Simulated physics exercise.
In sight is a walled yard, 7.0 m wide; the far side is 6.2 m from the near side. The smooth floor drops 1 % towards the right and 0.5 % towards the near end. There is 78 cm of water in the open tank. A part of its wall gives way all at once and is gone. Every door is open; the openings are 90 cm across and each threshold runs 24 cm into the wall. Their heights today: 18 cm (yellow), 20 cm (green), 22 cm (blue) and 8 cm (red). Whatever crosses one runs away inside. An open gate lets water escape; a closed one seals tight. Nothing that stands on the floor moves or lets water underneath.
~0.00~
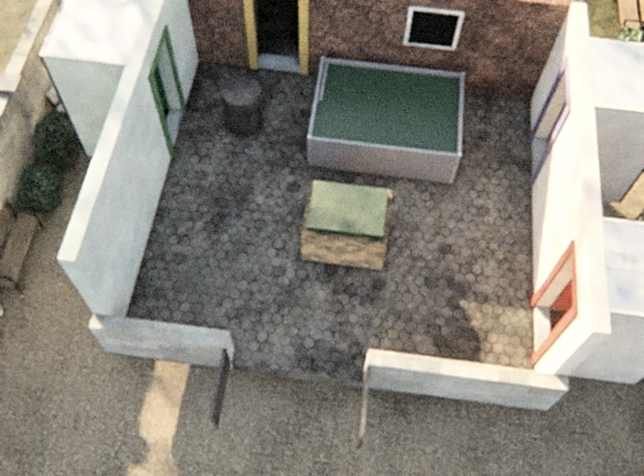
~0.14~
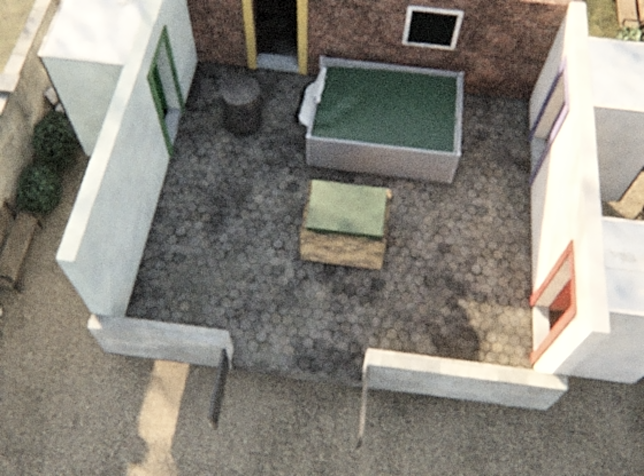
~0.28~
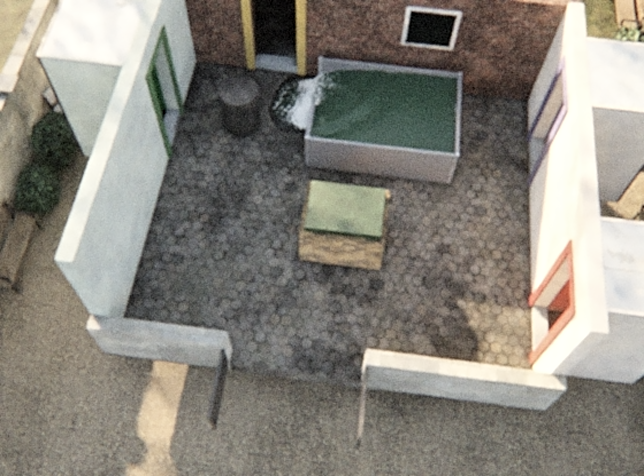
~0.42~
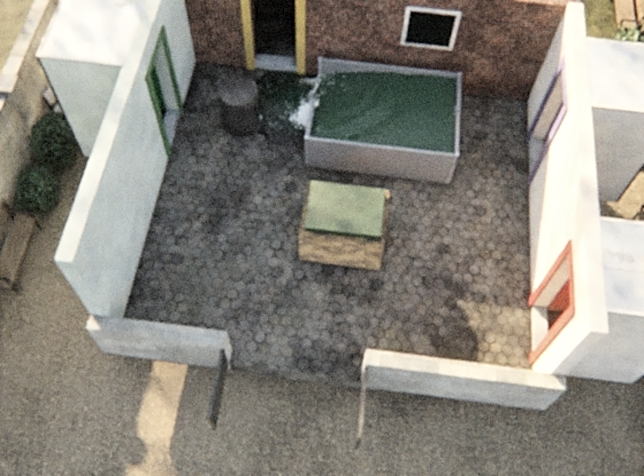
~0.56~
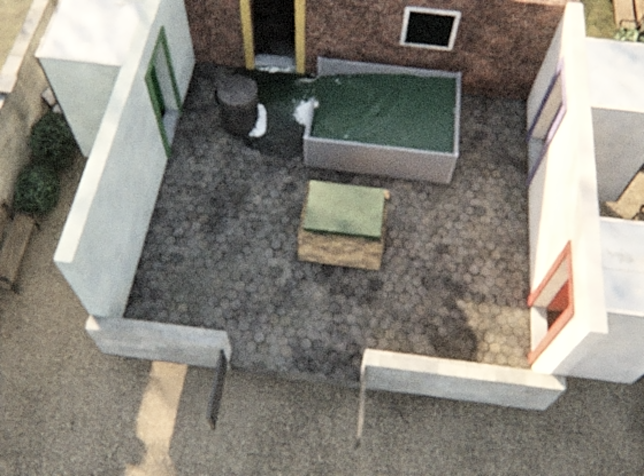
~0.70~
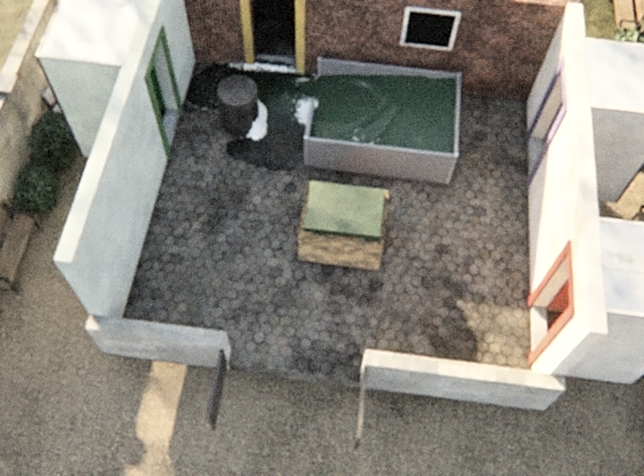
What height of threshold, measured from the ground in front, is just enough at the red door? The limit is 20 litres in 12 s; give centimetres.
Some 9 cm above the ground.
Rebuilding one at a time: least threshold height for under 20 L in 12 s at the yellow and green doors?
About 29 cm at yellow and 16 cm at green.
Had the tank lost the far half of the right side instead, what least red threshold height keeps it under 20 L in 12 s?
About 16 cm.
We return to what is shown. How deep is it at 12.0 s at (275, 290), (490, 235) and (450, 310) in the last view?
Roughly 8, 6 and 3 cm, in turn.
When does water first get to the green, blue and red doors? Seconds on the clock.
Arrival: Green 1.2 s, blue 7.0 s, red 7.0 s.
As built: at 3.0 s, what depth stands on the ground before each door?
Depths in cm: Yellow 25, green 20, blue 0, red 0.
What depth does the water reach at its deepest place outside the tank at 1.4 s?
About 64 cm.
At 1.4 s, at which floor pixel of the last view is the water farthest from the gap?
At about (187, 196).
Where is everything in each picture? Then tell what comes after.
In the first picture, still water, 78 cm deep, in the open tank at (388, 108); the red door at (552, 308) is dry.
In the second picture, water pours out at (319, 96) and has run 0.3 m, to (299, 121); about 10 cm deep outside, 78 cm at the back.
In the third picture, the front is at (273, 111), 0.9 m from the gap at (318, 99); 1.0 m2 of floor is wet, 78 cm left at the back.
In the fourth picture, the front is at a hidden place, 1.4 m from the gap at (318, 100); 2.0 m2 of floor is wet, 78 cm left at the back.
In the fifth picture, the gap is at (317, 100), the front 2.0 m out at a hidden place; the back of the open tank holds 78 cm.
In the sixth picture, the gap is at (317, 99), the front 2.6 m out at (190, 92); the back of the open tank holds 78 cm; the red door at (549, 308), 6.1 m from the gap, is still 5.3 m from the nearest water.
After 1.4 s water covers 15 % of the floor, deepest (64 cm) near (204, 64); it has not reached the red door.
After 3.0 s water covers 45 % of the floor, deepest (40 cm) near (188, 90); it has not reached the red door.
After 12.0 s water covers 95 % of the floor, deepest (13 cm) near (513, 387); 12 cm at the red door, 33 litres in over its 8 cm threshold.
At the red door as built, the water arrived by 7.1 s and peaked near 13 cm at 9.6 s.
With a threshold of 7 cm, 49 litres would have come in within the 12 s; with 10 cm, 10 litres. So under 20 litres takes about 9 cm.
